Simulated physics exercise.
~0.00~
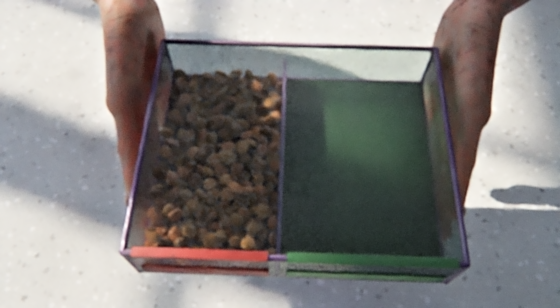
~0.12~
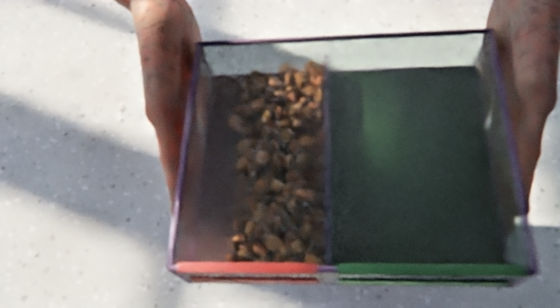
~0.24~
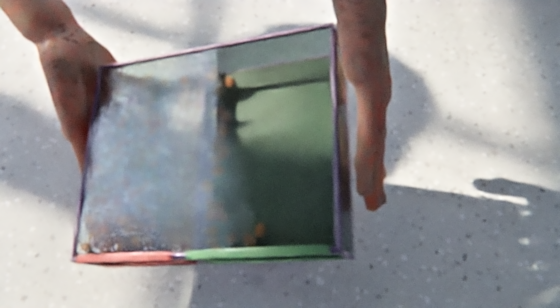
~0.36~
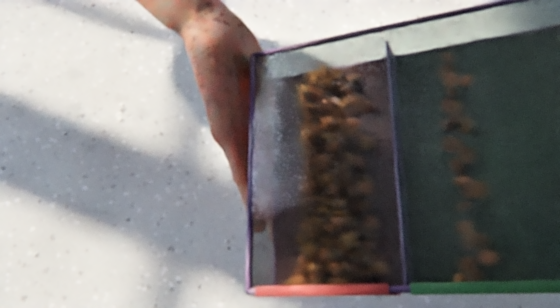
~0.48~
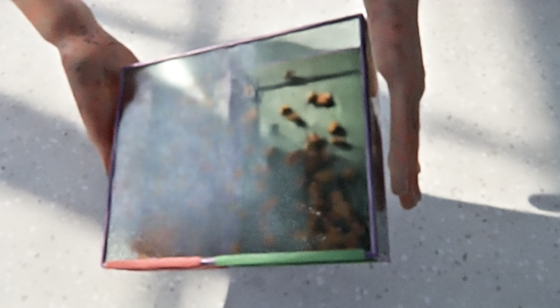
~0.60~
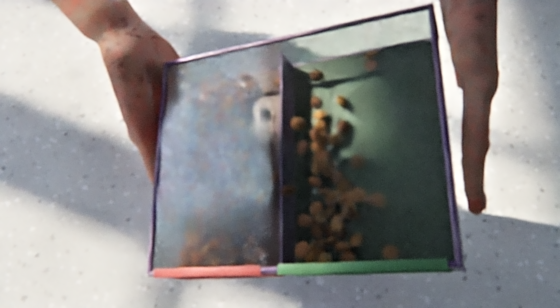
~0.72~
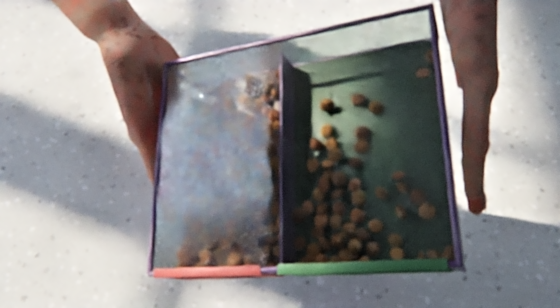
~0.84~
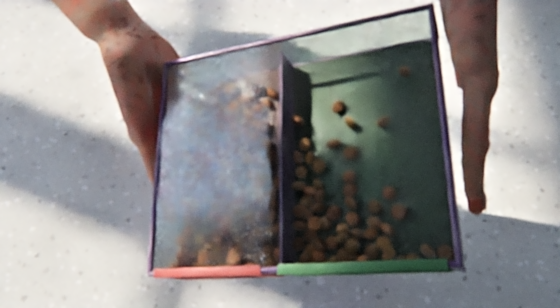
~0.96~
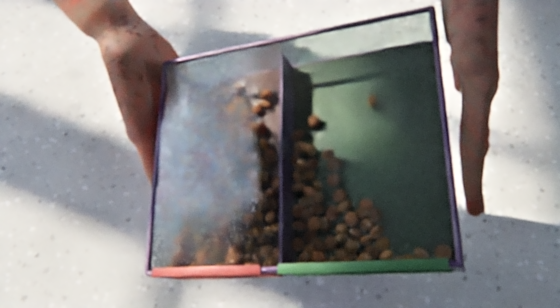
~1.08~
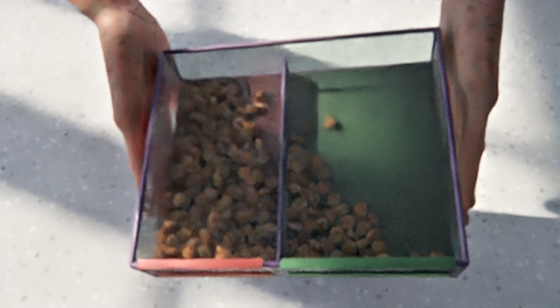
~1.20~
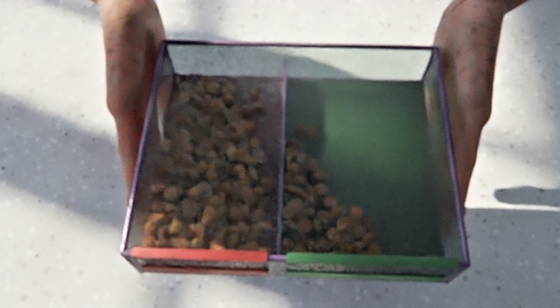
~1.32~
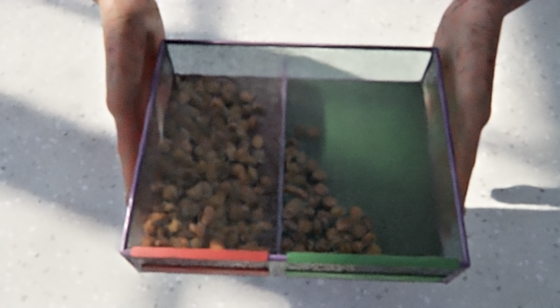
Over a pale speckled surface, two hands shook a clear box of brown kibble from side to side, tilted it so some pieces spilled past the divider, then levelled it, leaving most in the red-marked left side and a smaller heap in the green right.
